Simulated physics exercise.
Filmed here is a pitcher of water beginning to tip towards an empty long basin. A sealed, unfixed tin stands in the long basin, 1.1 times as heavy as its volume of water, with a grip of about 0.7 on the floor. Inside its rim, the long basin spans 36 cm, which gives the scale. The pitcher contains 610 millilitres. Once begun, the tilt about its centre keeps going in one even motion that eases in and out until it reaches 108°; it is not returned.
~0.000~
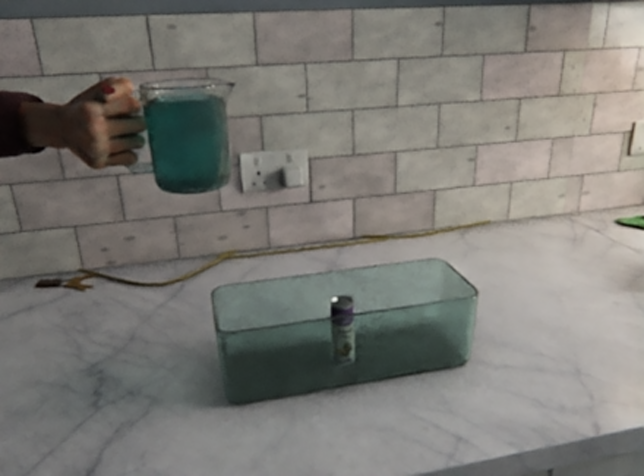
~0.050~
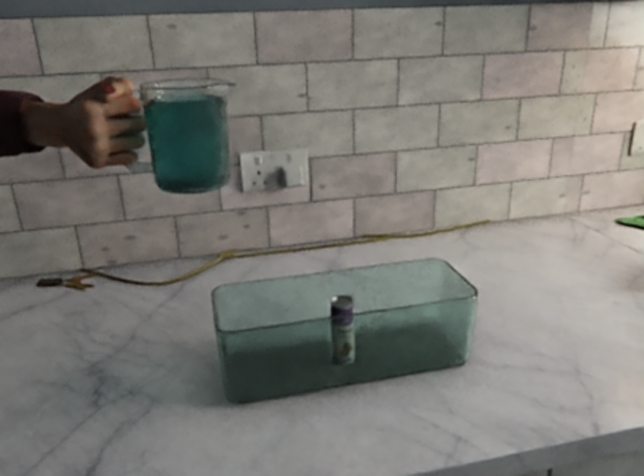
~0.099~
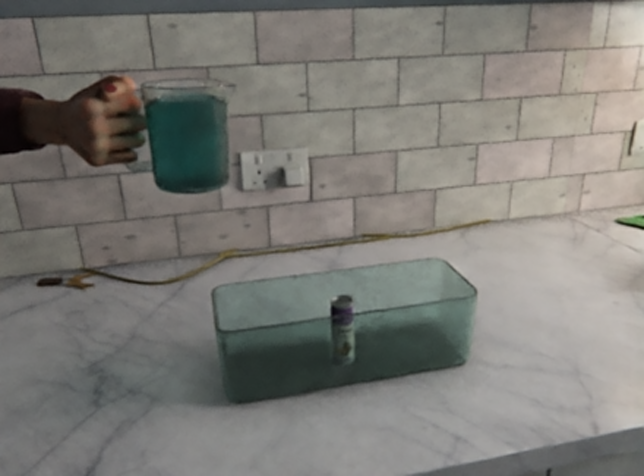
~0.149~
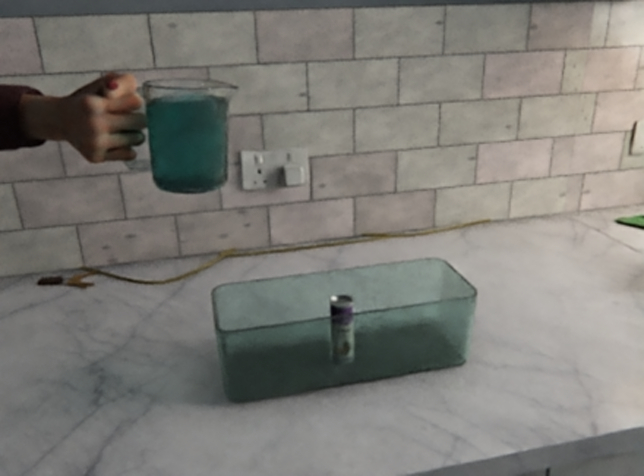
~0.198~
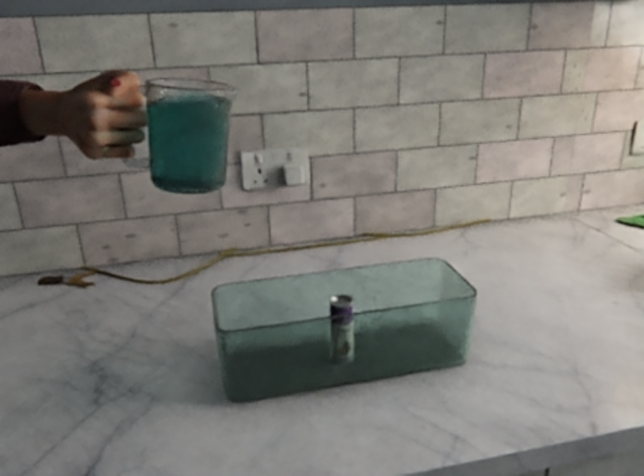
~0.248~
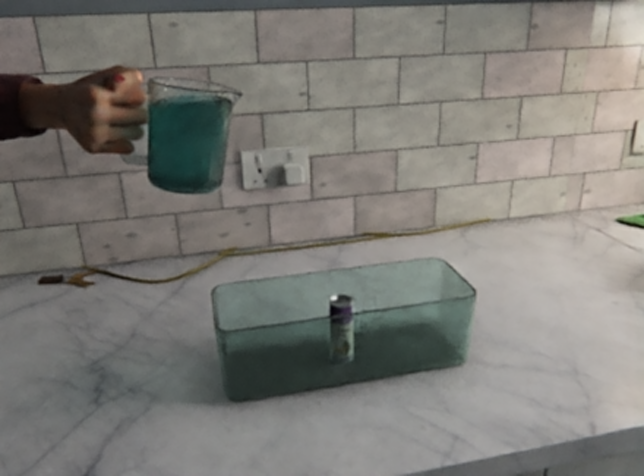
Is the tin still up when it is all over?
It is tipped.
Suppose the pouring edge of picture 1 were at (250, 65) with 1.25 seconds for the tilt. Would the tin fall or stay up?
After that, the tin stays vertical.
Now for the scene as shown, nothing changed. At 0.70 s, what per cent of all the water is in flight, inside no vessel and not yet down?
At that moment, about 16 percent.
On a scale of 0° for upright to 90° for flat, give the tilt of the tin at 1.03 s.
The tilt is near 0°.
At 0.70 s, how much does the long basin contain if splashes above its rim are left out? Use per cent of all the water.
Roughly 1 percent.
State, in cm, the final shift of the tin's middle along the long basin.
Net tin displacement: Roughly 9.5 cm.
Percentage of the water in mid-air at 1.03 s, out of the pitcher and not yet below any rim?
32 in a hundred, give or take.
After 0.70 s the tilt is 64° and 83 per cent is still to pour; the tin stands where it began.
After 1.03 s the tilt is 100° and 30 per cent is still to pour; the tin stands where it began.
After 1.37 s the tilt is 108° and 1 per cent is still to pour; the tin leans 53°.
After 1.75 s the tilt is 108° and 0 per cent is still to pour; the tin lies on its side.
In the end the tin lies on its side.
